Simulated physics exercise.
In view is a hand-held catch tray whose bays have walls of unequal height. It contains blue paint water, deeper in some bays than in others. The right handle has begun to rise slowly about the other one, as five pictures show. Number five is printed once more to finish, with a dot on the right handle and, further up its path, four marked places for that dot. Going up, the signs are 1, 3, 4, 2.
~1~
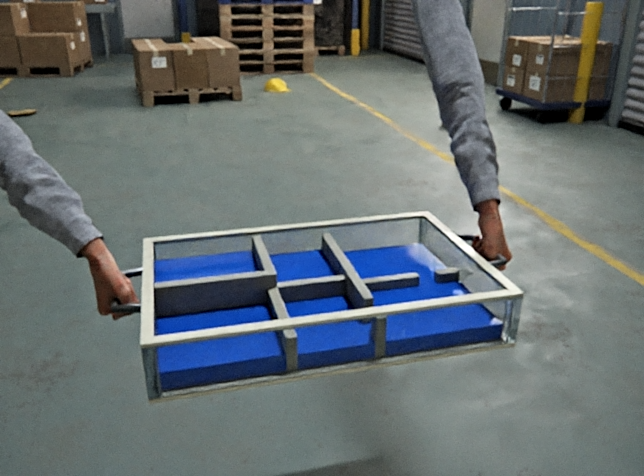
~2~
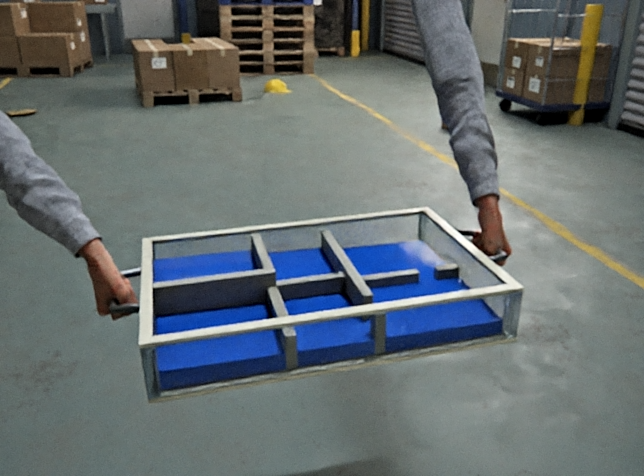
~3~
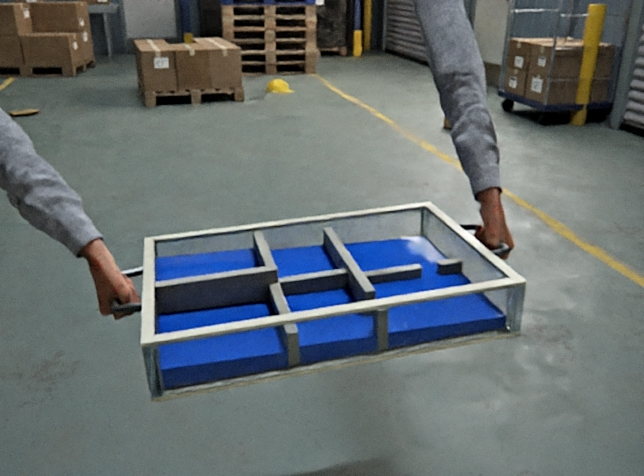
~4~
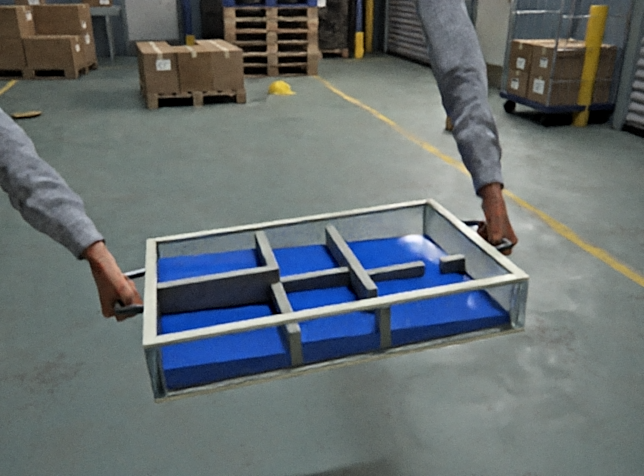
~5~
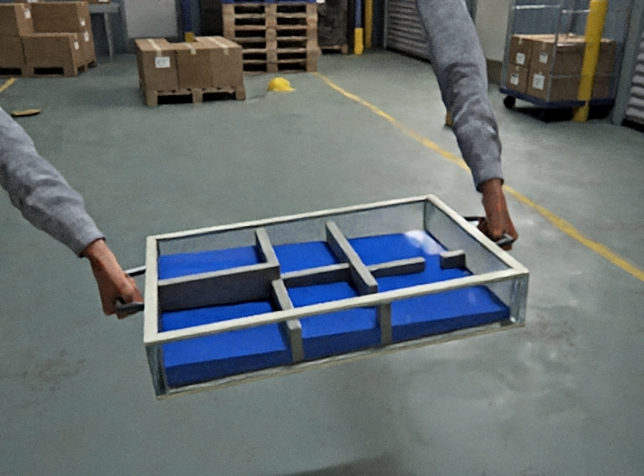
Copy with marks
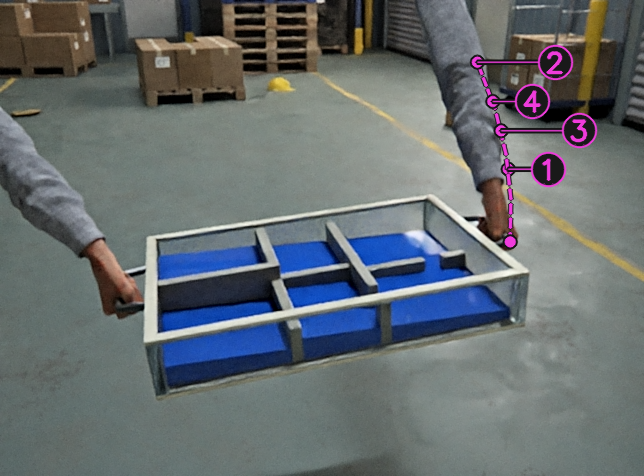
The clip opens on two hands holding a clear-sided, divided tray of blue liquid nearly level above a warehouse floor, with stacked boxes behind. The right hand lifts its side very slightly, tilting the tray a little down to the left, while the blue liquid stays within its bays.
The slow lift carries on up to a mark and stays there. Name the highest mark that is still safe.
That is mark 1.
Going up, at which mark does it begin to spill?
3.
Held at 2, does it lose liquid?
Yes, it does.
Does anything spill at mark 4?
Yes, that goes wrong.
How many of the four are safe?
One of the four.
In magenta, 1 at (508, 169); 2 at (477, 62); 3 at (501, 130); 4 at (492, 101).
For mark 1, nothing spills; the front left bay holds the most.
For mark 2, about 33 % goes over the rim.
For mark 3, about 4 % goes over the rim.
For mark 4, about 17 % goes over the rim.
